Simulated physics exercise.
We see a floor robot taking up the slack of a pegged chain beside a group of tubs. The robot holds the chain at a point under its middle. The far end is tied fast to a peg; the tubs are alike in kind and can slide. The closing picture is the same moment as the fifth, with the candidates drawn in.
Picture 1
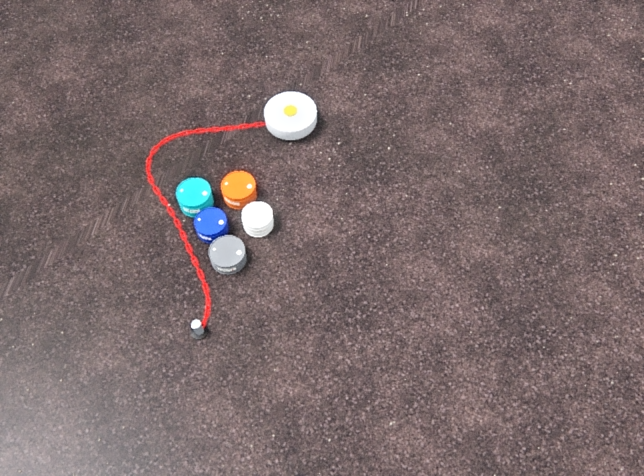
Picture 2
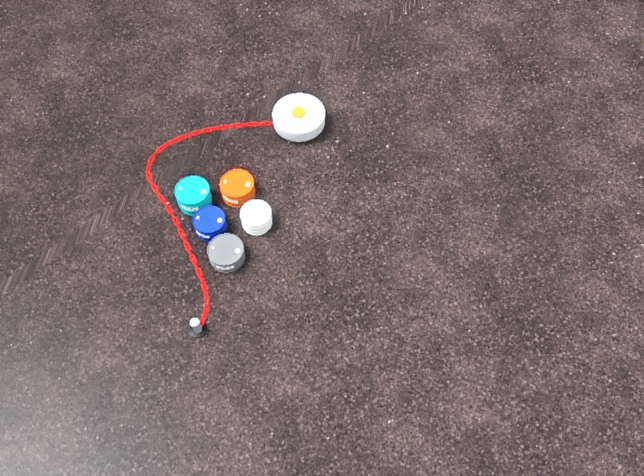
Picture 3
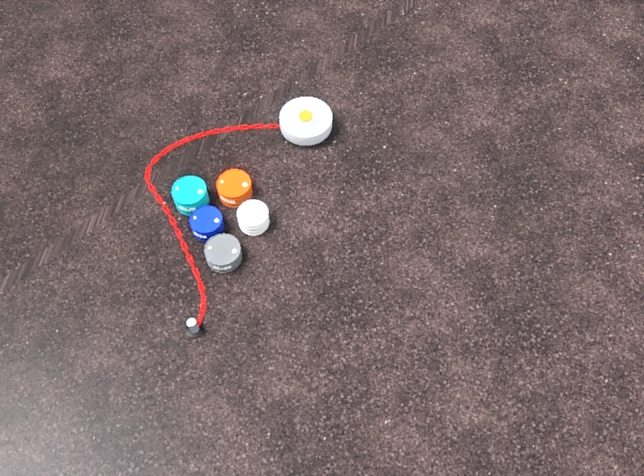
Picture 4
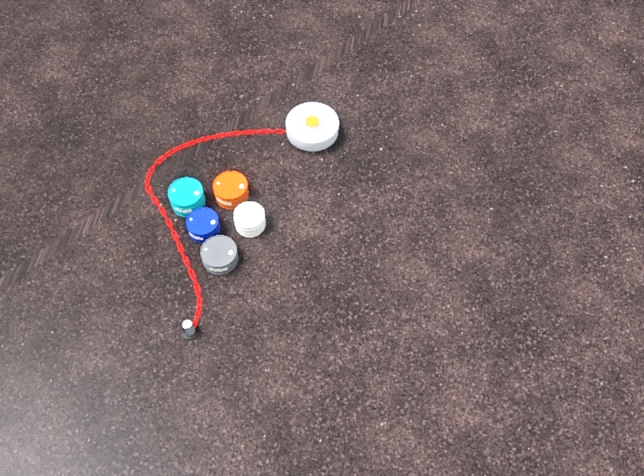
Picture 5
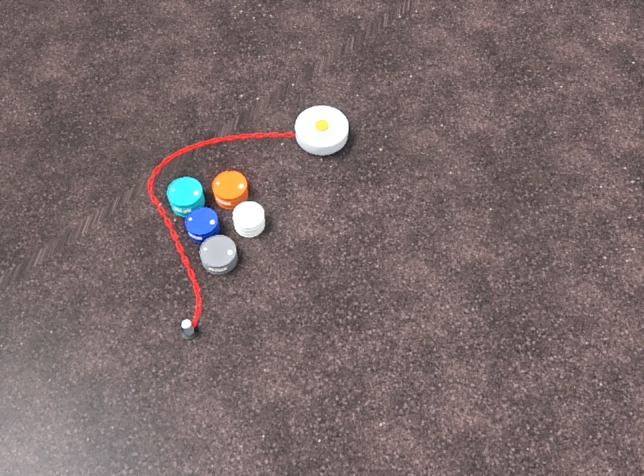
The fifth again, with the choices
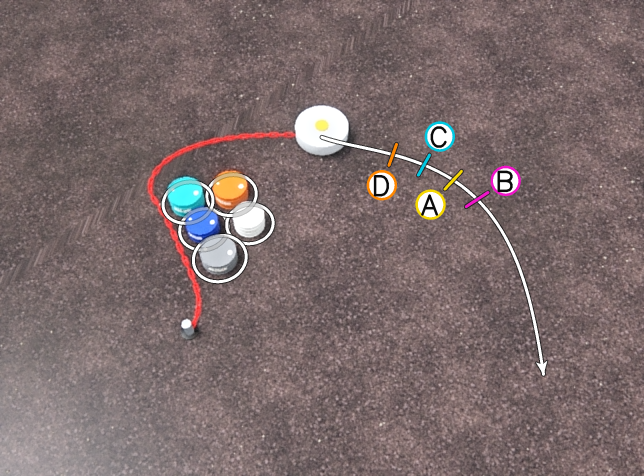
On a dark speckled floor, a round white robot edging right, drawing a red chain pegged below past five small colourful tubs.
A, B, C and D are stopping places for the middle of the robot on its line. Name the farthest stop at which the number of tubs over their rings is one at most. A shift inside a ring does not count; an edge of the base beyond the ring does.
It should halt at D.
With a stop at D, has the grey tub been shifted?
By then, no.
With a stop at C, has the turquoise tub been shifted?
Yes.
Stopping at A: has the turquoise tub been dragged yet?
By then, yes.
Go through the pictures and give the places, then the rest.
In the first picture, orange tub (239, 190); grey tub (228, 255); turquoise tub (195, 198).
In the second picture, robot (299, 118); peg (196, 326).
In the third picture, robot (306, 122); white tub (253, 218).
In the fourth picture, robot (312, 128); grey tub (220, 255).
In the fifth picture, robot (322, 131); peg (188, 328); blue tub (203, 225); white tub (249, 219).
On the copy, A at (453, 180); B at (477, 200); C at (424, 165); D at (393, 155); the route from (322, 137) via (480, 203) to (544, 375).
On D. First, robot (347, 138).
Then, robot (372, 144).
Finally, robot (394, 149); turquoise tub (192, 199); none over the rings.
By contrast, A has five over the rings; B has five over the rings; C has two over the rings.
